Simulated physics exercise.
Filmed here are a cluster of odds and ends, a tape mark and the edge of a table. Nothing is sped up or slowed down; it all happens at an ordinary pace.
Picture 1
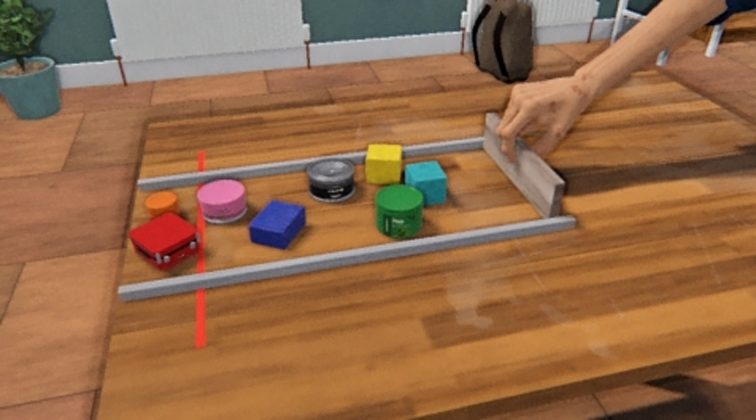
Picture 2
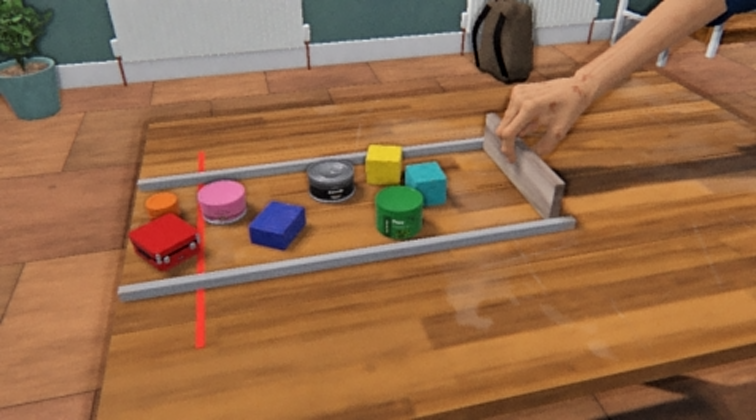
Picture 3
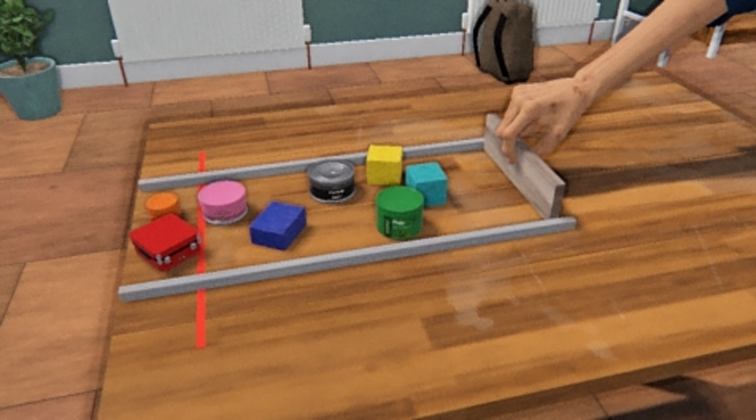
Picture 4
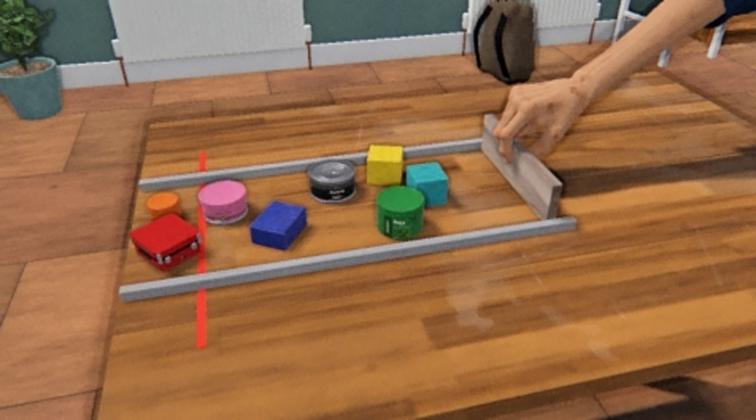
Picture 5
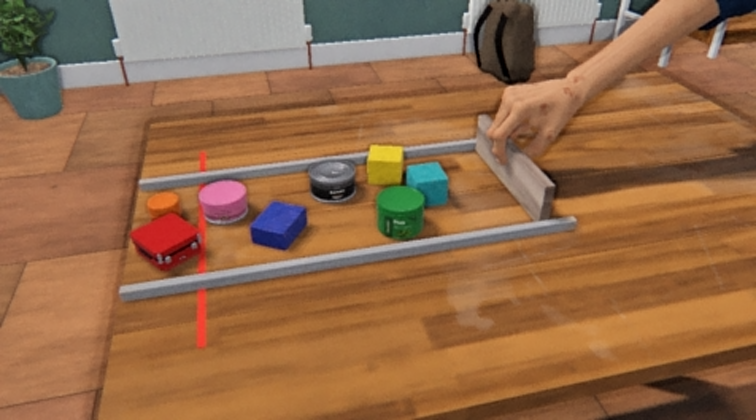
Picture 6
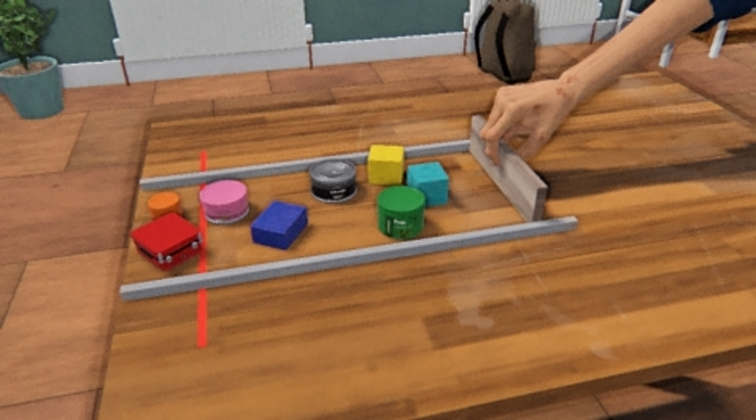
A hand slides a board slightly left between two rails toward colourful objects on a table.
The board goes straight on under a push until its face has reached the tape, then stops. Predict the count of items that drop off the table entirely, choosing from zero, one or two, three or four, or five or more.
After that push a few more than two come off the table, three or four.
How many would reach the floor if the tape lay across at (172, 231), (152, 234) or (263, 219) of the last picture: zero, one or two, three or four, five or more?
Five or over; five or over; 1 or 2.
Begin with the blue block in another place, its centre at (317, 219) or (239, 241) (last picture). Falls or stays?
For the first start it holds its spot, and for the second it holds its spot.
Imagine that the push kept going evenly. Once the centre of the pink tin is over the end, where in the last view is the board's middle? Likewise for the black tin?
Middle: Roughly (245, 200); roughly (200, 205).
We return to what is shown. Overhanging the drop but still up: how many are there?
The overhang total is 2.
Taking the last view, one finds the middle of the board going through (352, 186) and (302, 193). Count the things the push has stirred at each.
The first number is 4, the next one 7.
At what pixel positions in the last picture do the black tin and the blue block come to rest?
Approximately (138, 207) for one, approximately (133, 243) for the other.
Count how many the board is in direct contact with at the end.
Total: 3.
Soon after, none off yet; orange lid at rest near (165, 208); red case at rest near (168, 243); pink tin at rest near (225, 202).
After that, none off yet; orange lid tilting well over near (110, 242); red case displaced about its own width near (123, 252); pink tin displaced well along near (140, 218).
In the end, the number that fall off is three or four; gone, pink tin, red case and orange lid.
